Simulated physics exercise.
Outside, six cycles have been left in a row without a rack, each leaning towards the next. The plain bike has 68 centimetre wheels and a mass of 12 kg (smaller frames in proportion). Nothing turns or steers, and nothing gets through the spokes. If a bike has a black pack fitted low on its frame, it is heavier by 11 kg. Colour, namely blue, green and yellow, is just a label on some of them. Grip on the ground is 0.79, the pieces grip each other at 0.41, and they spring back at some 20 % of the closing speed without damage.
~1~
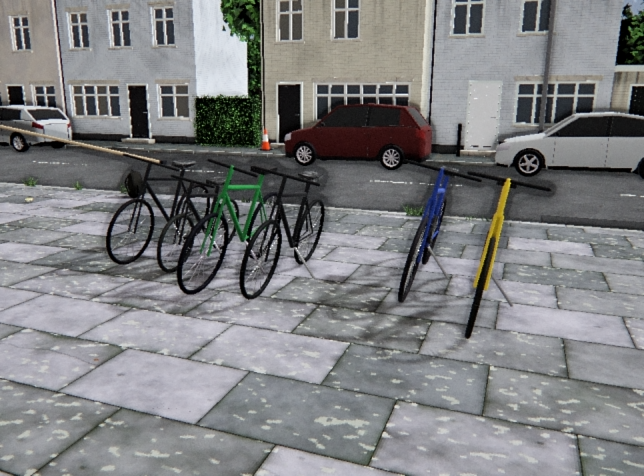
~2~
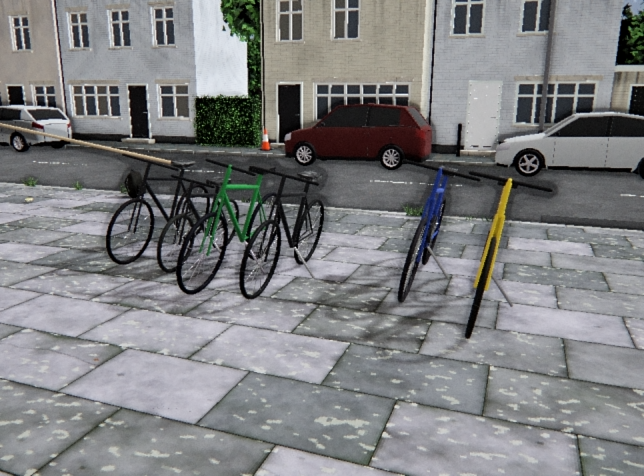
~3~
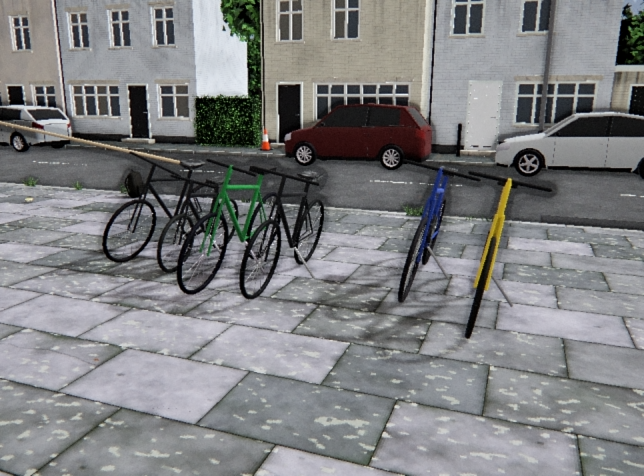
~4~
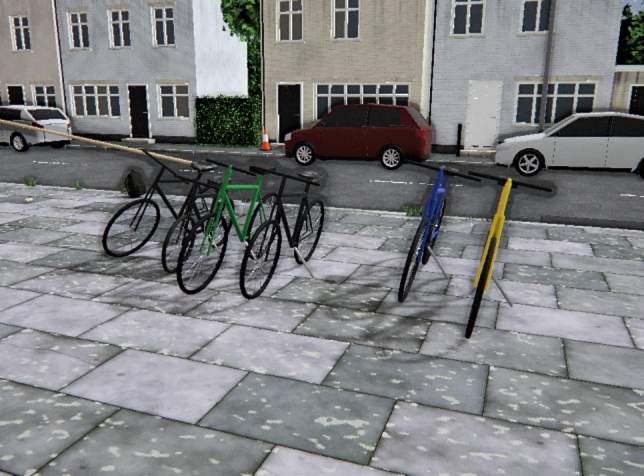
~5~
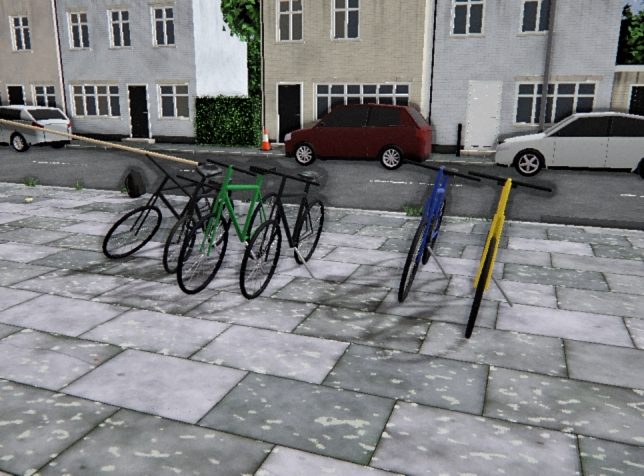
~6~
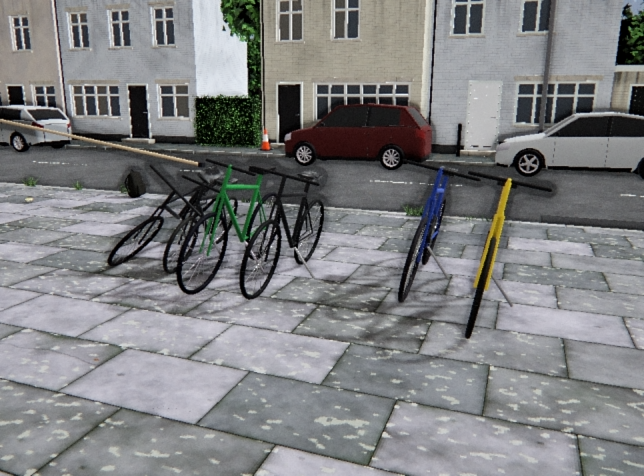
A long pole slid in from the left against the leftmost dark bicycle in a row beside a street, and that bicycle leaned over further while the green, blue and yellow ones stayed still.
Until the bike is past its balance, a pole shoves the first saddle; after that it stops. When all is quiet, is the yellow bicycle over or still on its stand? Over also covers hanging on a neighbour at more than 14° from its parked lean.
As it turns out, the yellow bicycle survives in the end.
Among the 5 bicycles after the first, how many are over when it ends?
3.
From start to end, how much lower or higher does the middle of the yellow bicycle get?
Looks like it winds up about 0 centimetres lower.
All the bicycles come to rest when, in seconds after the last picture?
About 1.5 s.
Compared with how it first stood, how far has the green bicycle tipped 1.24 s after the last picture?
Something like 50°, more or less.
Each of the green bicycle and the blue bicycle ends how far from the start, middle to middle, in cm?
Green: About 60 cm, blue: About 0 cm.
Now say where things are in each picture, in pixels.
In the first picture (places mark the middle of the side facing us), pole end (161, 163) 15 cm from the first bicycle; yellow bicycle (486, 273); blue bicycle (413, 246); green bicycle (270, 228); the rest undisturbed.
In the second picture, pole end pushing; yellow bicycle (487, 274).
In the third picture, pole end pushing; yellow bicycle (487, 273); the rest undisturbed.
In the fourth picture, pole end pushing; yellow bicycle (487, 273); steepest lean 3°, the bicycle at (226, 224); one has shifted.
In the fifth picture, pole end (200, 165) stopped; yellow bicycle (487, 273); steepest lean 5°, the bicycle at (227, 224); one has shifted.
In the sixth picture, pole end (200, 165) stopped; yellow bicycle (487, 273); green bicycle (269, 227); blue bicycle (413, 246); steepest lean 10°, the bicycle at (229, 226); one has shifted.
Then, 0.42 s after the last picture, 1 of the 5 other bicycles over; yellow bicycle unmoved.
Then, 1.24 s after the last picture, 3 of the 5 other bicycles over; yellow bicycle unmoved; green bicycle leaning 52°.
At rest, 3 of the 5 other bicycles over; yellow bicycle unmoved; green bicycle leaning 71°; blue bicycle unmoved. Two left standing. As the last picture would show them, middles, yellow bicycle near (493, 241), green bicycle near (277, 264).
